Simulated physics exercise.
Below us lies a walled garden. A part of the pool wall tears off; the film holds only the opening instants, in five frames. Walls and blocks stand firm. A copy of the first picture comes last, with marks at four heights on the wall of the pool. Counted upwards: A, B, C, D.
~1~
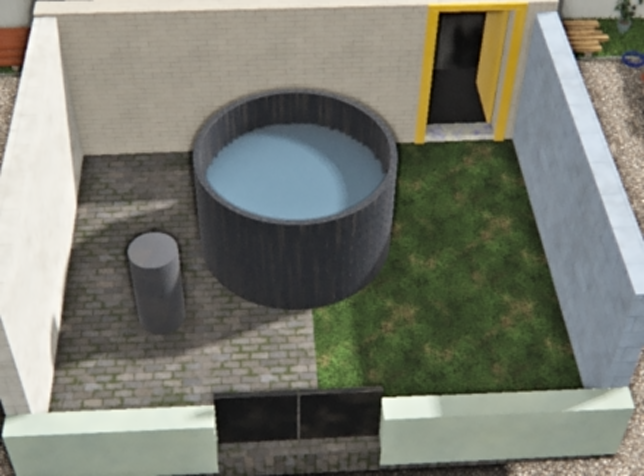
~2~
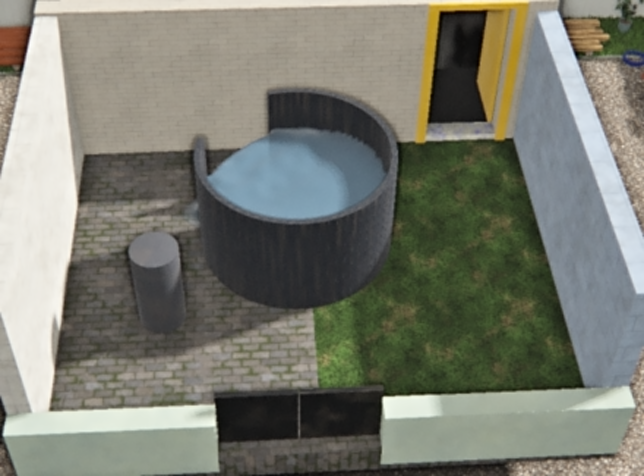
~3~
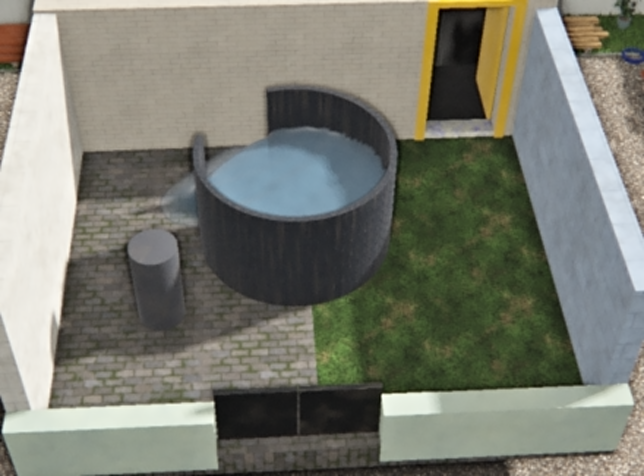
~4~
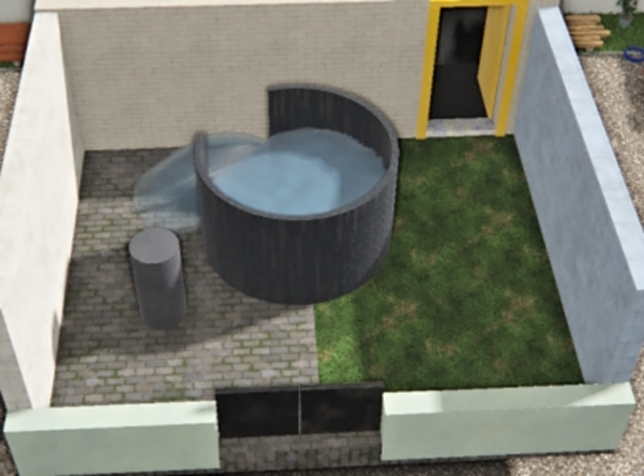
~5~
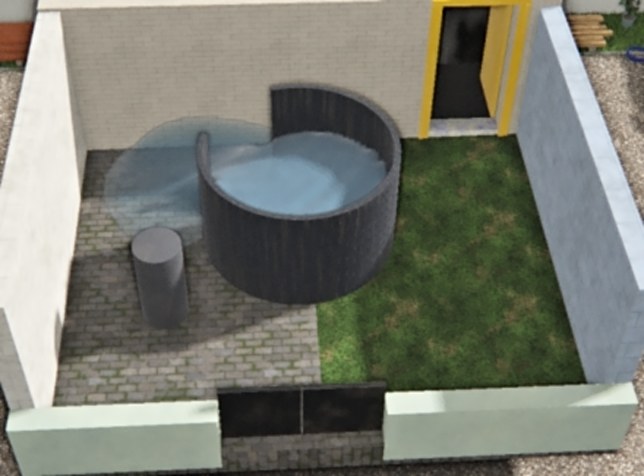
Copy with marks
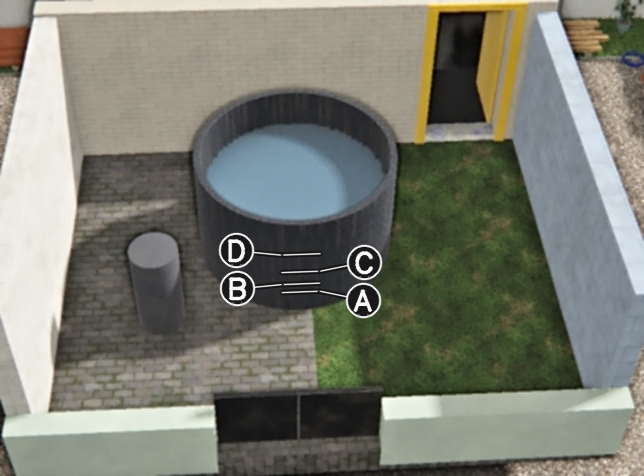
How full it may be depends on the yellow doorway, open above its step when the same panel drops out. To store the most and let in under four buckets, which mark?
I would pick level C.
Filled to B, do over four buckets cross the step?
No.
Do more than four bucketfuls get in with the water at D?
Yes.
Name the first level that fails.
That is level D.
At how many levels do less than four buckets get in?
Three of the four.
On the marked copy, A at (300, 291); B at (300, 283); C at (300, 271); D at (300, 254); from the bottom up A, B, C, D.
If A is chosen, nothing gets over.
If B is chosen, nothing gets over.
If C is chosen, a bucket or two gets in.
If D is chosen, about 11 bucketfuls get in.
